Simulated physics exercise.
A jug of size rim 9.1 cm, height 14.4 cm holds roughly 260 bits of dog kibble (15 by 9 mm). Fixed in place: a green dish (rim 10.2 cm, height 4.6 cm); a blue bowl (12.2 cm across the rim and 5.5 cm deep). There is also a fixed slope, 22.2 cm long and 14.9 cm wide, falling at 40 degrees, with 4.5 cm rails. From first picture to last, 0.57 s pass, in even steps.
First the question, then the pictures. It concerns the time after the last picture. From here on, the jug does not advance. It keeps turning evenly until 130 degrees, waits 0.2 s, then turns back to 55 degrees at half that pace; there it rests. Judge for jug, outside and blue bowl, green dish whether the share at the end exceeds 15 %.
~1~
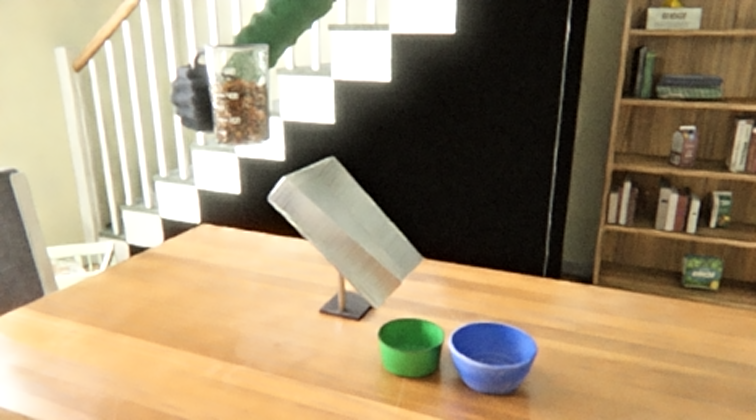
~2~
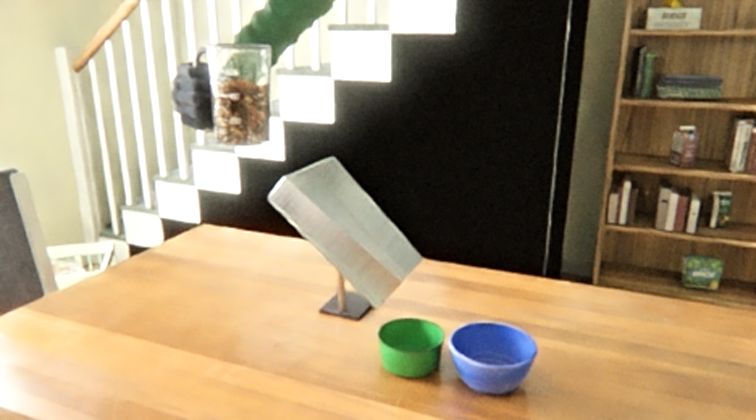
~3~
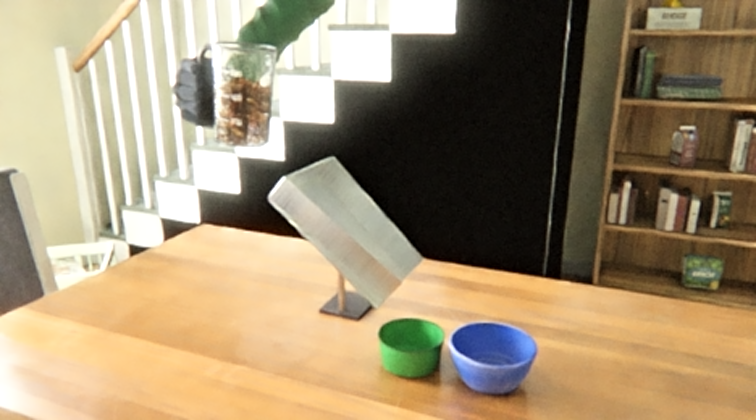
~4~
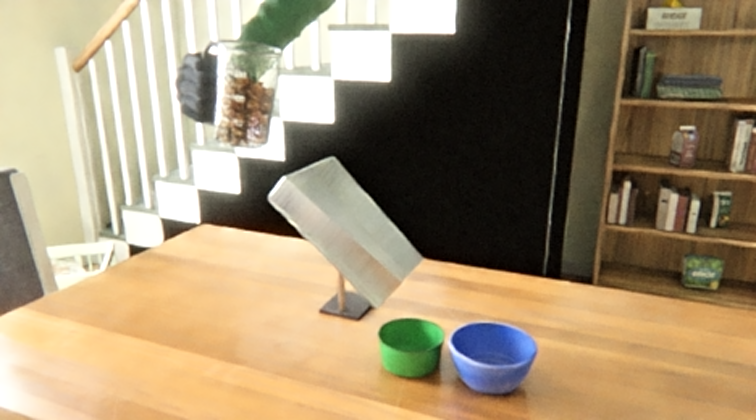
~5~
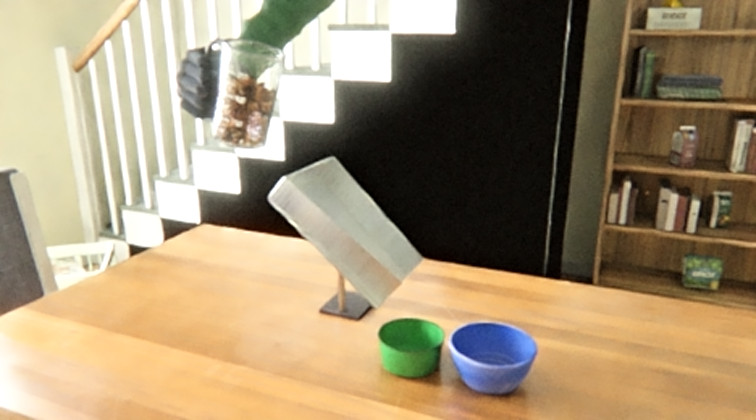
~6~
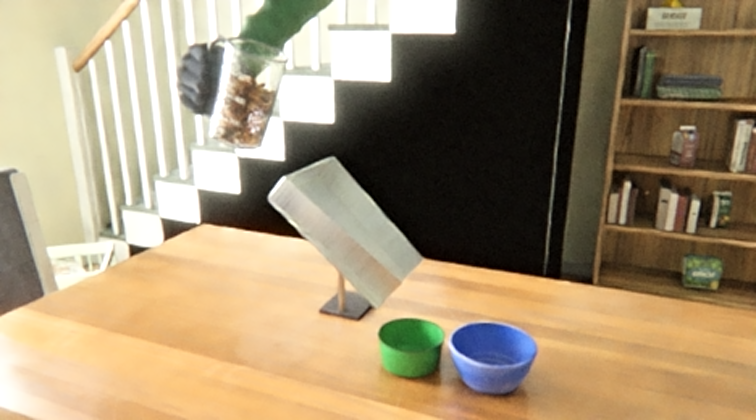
Jug: It does not; outside: It does; blue bowl: It does not; green dish: It does not.
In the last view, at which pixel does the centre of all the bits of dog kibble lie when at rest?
(263, 325), roughly.
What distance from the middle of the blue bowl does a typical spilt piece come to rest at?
Roughly 40 cm from the centre.
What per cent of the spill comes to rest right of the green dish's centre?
I reckon close to 0 per cent of the spill.
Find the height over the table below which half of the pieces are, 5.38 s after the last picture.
0 cm, give or take.
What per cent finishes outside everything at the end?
Roughly 100 percent.
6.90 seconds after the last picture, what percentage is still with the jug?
Around 0 percent remains.
Then, 2.07 s after the last picture, tilt 105 degrees; jug 100 %; middle of all pieces near (238, 100).
Then, 3.79 s after the last picture, tilt 114 degrees; outside 100 %; middle of all pieces near (263, 321).
Then, 5.38 s after the last picture, tilt 82 degrees; outside 100 %; middle of all pieces near (263, 321).
Then, 6.90 s after the last picture, tilt 55 degrees; outside 100 %; middle of all pieces near (263, 321).
In the end, jug 0 %, slope 0 %, outside 100 %, blue bowl 0 %, green dish 0 %.
